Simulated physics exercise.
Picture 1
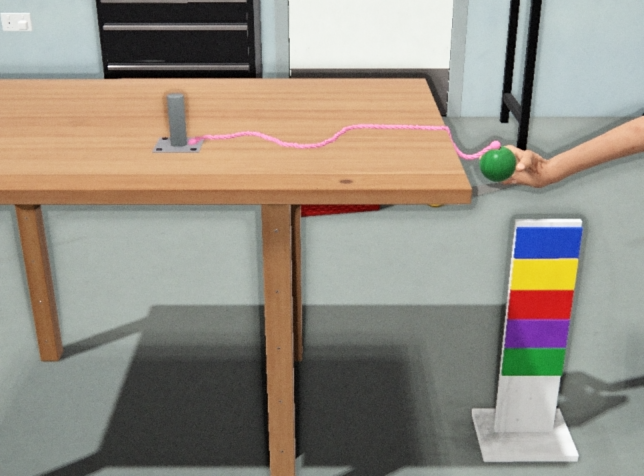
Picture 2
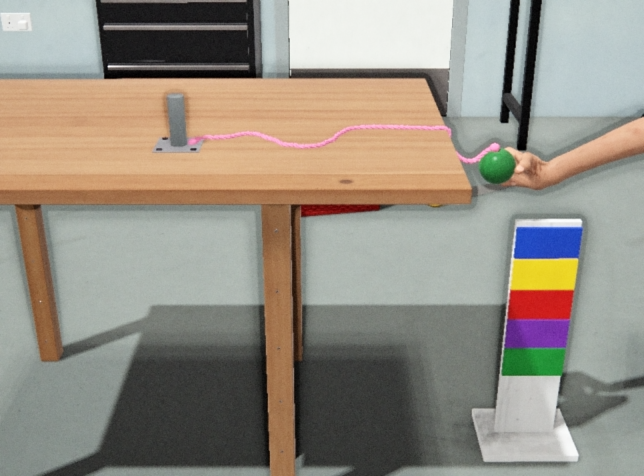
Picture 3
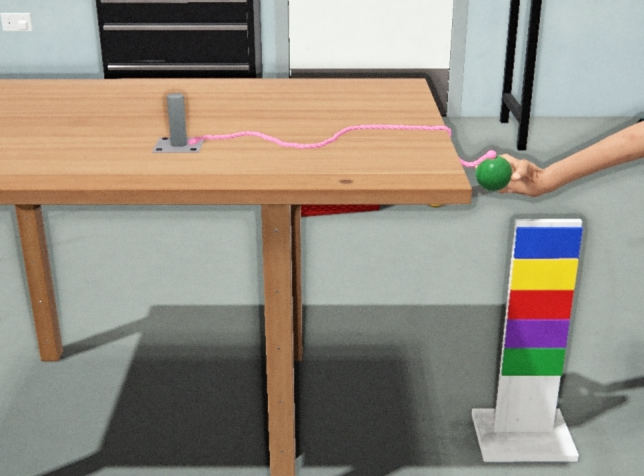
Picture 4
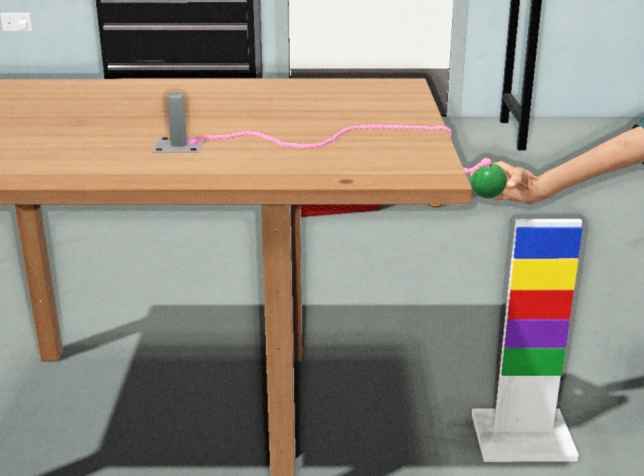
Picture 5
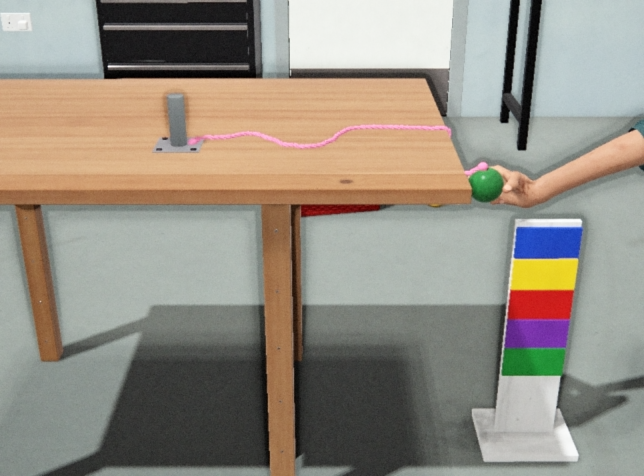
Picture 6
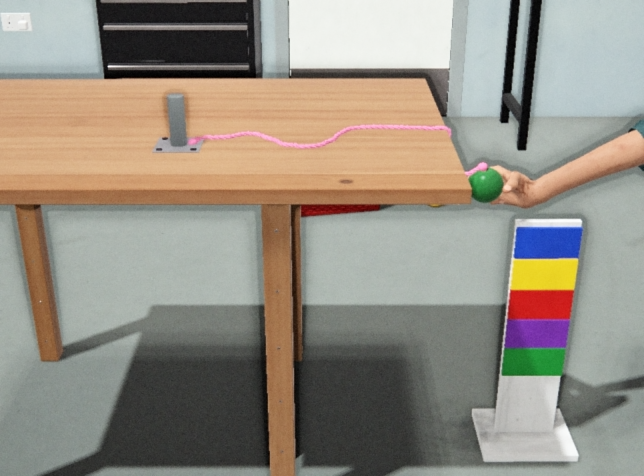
A hand lowers a green ball on a slack pink cord slightly beside a table.
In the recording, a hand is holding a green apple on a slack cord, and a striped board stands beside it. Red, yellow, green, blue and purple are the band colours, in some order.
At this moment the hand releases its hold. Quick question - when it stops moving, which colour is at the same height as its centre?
I would say yellow.
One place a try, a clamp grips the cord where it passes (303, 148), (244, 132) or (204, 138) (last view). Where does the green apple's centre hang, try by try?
Roughly (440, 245), (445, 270) and (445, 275).
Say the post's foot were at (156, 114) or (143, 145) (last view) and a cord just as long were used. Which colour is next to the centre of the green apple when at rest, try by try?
Try one - blue; try two - blue.
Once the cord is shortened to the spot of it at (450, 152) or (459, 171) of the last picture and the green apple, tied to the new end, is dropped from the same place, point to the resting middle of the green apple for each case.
Roughly at (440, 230) the first time and at (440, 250) the second.
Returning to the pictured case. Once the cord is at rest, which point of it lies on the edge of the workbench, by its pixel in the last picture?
Look around (386, 127).
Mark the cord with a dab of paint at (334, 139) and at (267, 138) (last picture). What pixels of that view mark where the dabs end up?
The first lands at (380, 137), while the second lands at (292, 140).
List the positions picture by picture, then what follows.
Green apple (498, 164); blue (548, 244); yellow (545, 275); red (541, 306); purple (537, 335); green (534, 363), in the first picture.
Green apple (497, 166); cord through (212, 138) (271, 139) (331, 141) (374, 127) (446, 133), in the second picture.
Green apple (494, 174), in the third picture.
Green apple (489, 181); cord through (212, 138) (271, 139) (331, 141) (374, 127) (446, 133), in the fourth picture.
Green apple (486, 185), in the fifth picture.
Green apple (486, 185); cord through (212, 138) (271, 139) (331, 141) (374, 127) (446, 133), in the sixth picture.
Soon after, apple near (455, 262); level with yellow.
Then, apple near (429, 282); level with yellow.
At rest, apple near (443, 281); level with yellow. The cord holds its middle at yellow.
